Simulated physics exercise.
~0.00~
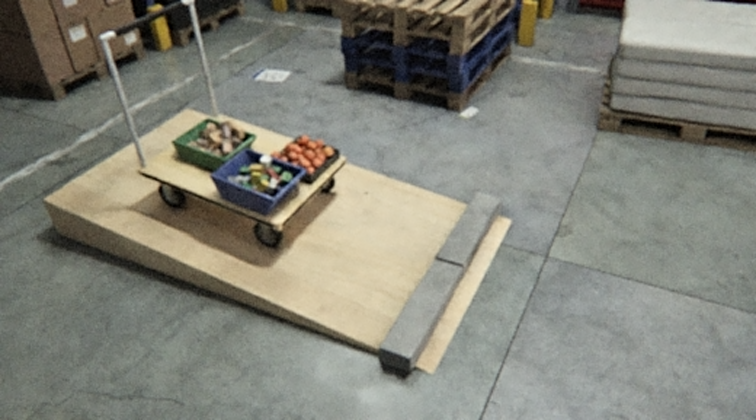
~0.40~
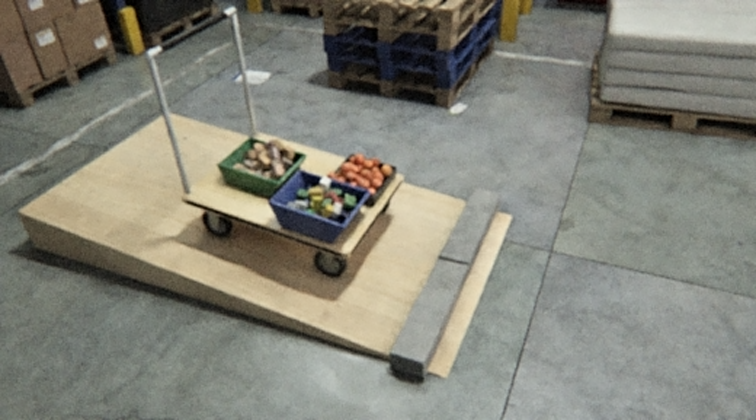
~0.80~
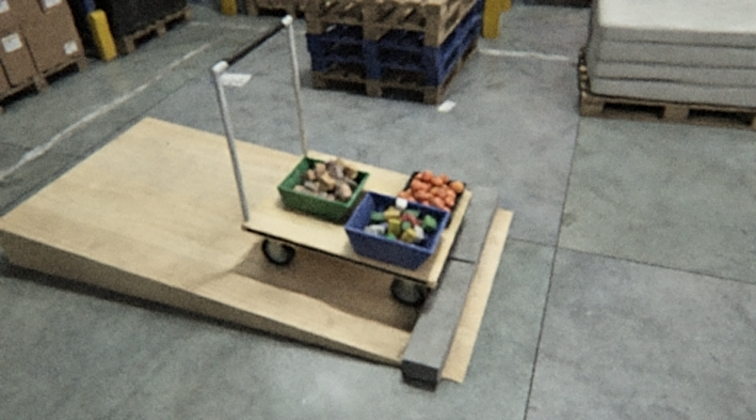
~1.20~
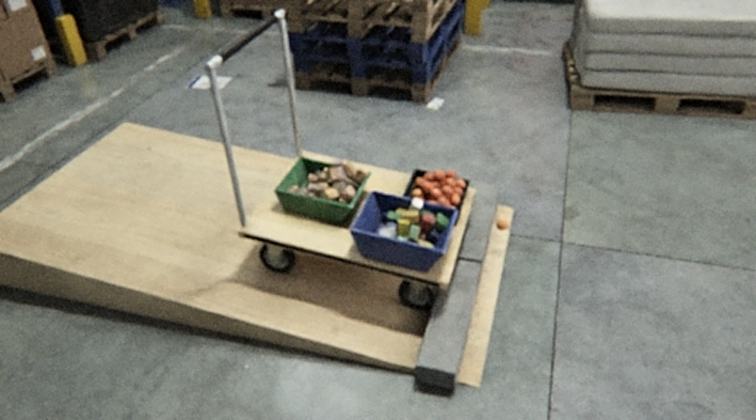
A flat trolley with an upright handle rolls down a shallow wooden ramp in a warehouse, carrying a green basket of wood offcuts, a blue basket of coloured toy bricks and a black basket of oranges. It moves steadily to the right towards a low grey step across the foot of the ramp, with all its goods aboard. The trolley reaches the step and stops against it, its baskets staying in place on the deck. One orange leaves the black basket and ends up to the right, just beyond the step, while the other baskets still look full.
